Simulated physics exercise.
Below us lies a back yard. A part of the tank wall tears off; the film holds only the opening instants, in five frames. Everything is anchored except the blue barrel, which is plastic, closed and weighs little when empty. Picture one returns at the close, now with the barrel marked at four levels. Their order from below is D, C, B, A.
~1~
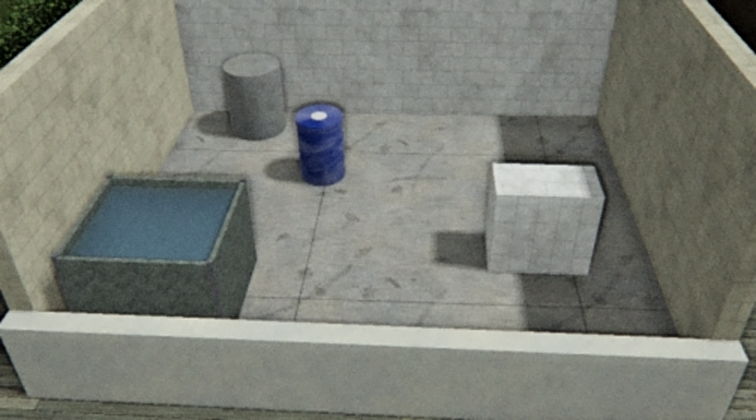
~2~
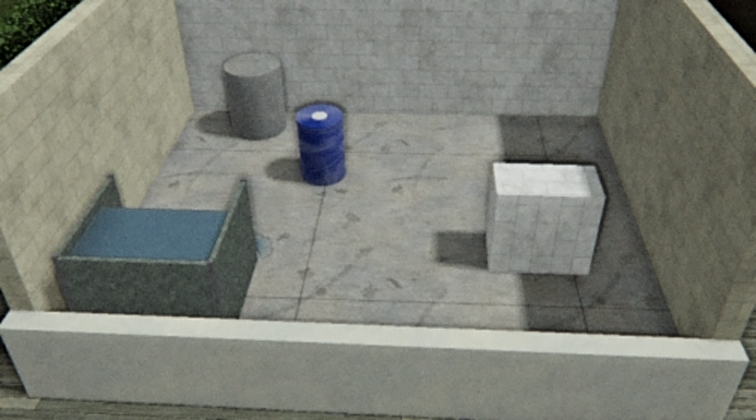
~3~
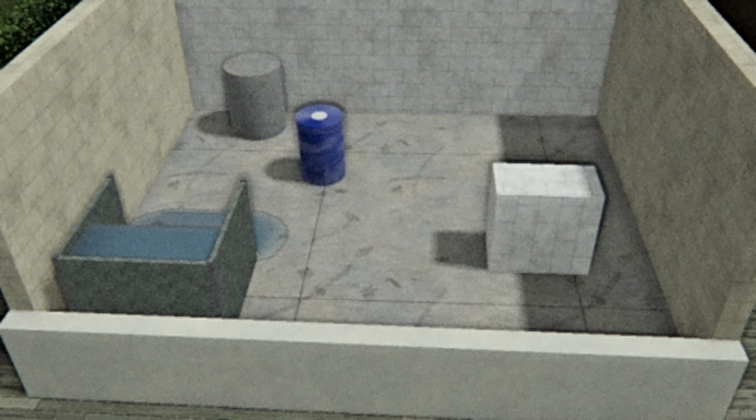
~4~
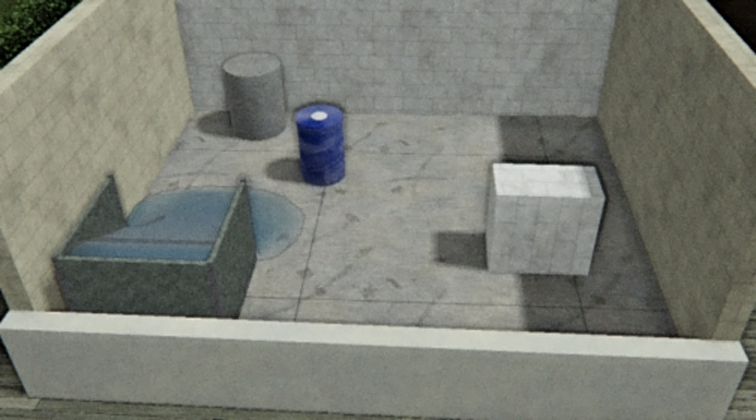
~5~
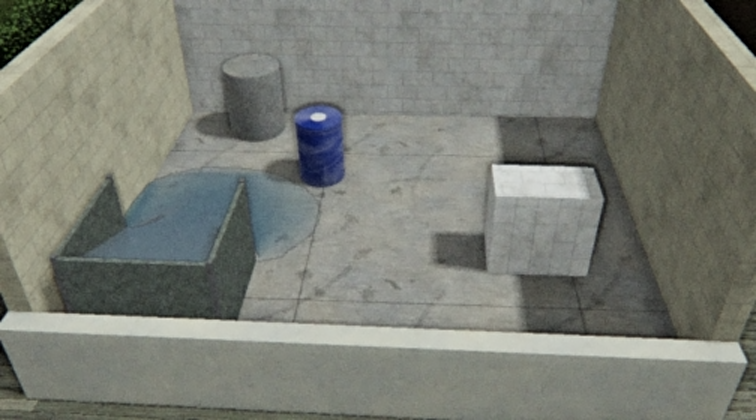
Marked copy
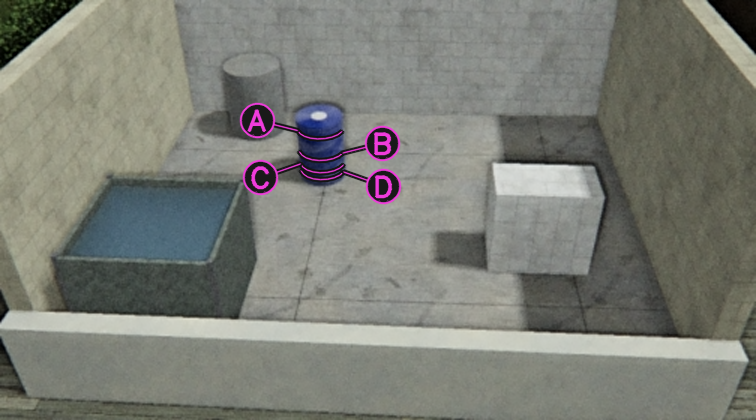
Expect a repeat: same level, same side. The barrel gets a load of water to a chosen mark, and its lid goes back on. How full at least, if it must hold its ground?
Take B.
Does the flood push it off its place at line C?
Yes, that goes wrong.
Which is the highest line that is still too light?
It is C.
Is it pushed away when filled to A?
No, that is safe.
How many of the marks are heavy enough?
Two of them.
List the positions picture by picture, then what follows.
In the first frame, lid of the blue barrel at (320, 116); tank full, its middle at (157, 223).
In the second frame, water covers 2 % of the ground, mostly out of sight from here.
In the third frame, 5 % of the ground under water, its edge towards the barrel at (277, 224).
In the fourth frame, 9 % of the ground under water, its edge towards the barrel at (284, 202).
In the fifth frame, lid of the blue barrel at (319, 117); 13 % of the ground under water, its edge towards the barrel at (289, 184).
In magenta, A at (317, 138); B at (319, 160); C at (319, 172); D at (320, 179); from the bottom up D, C, B, A.
If A is chosen, it does not move.
If B is chosen, it shifts by a finger or two and stays.
If C is chosen, it is pushed about its own width away.
If D is chosen, it is pushed about 4 times its own width away.
